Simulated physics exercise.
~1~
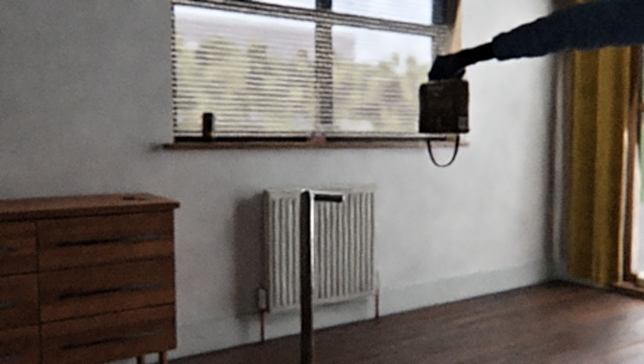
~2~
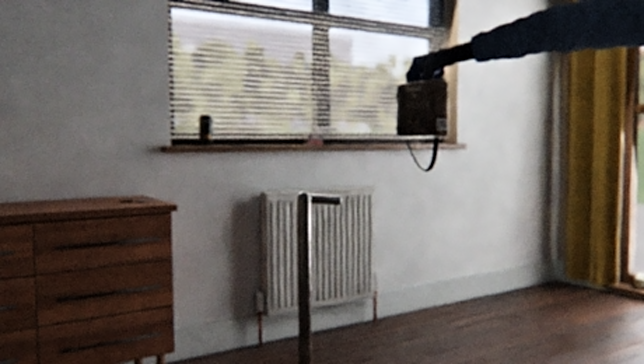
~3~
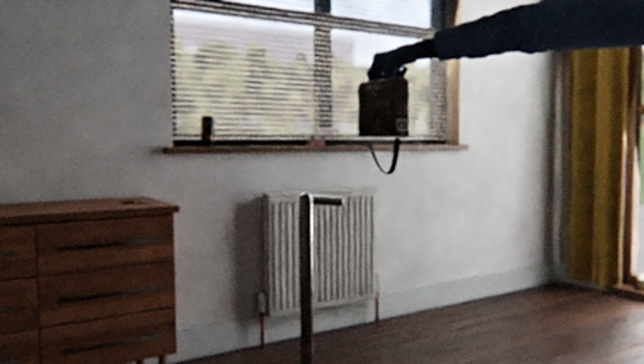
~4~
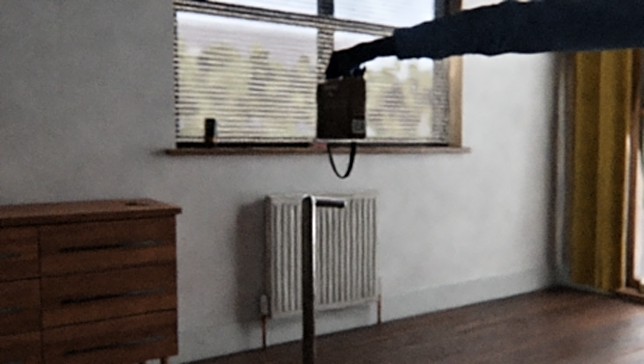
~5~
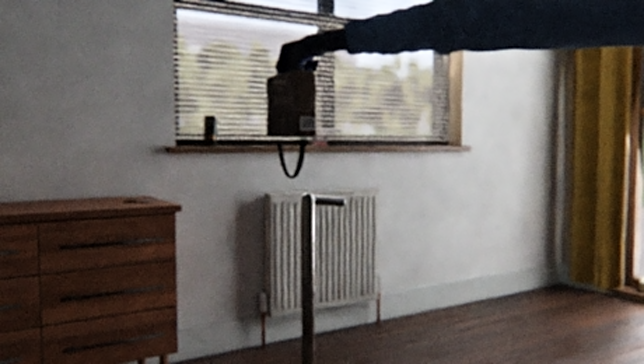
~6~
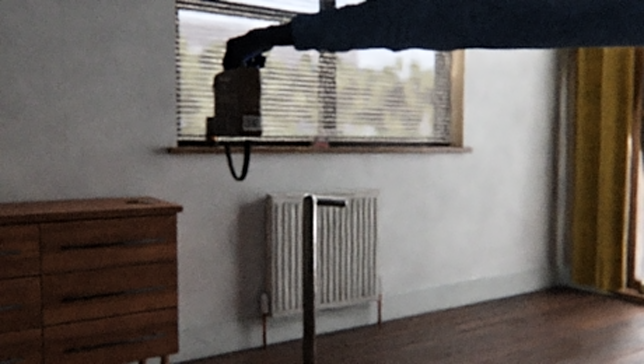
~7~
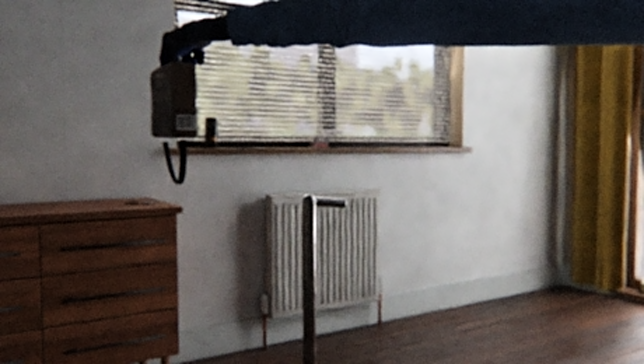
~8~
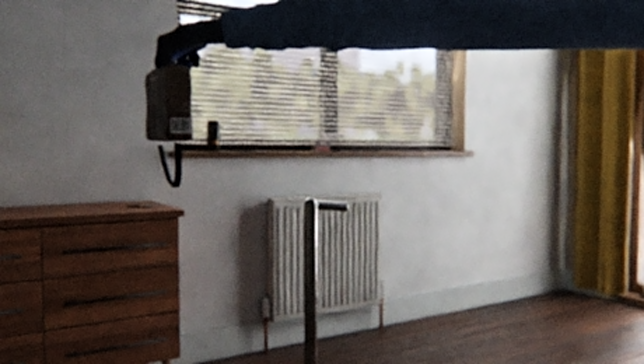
A dark brown pouch with a loop dangling beneath it, held by a dark-sleeved arm, moved left across a room in front of a window and radiator. It passed above a hooked post without the loop catching, and ended up clear on the left side.
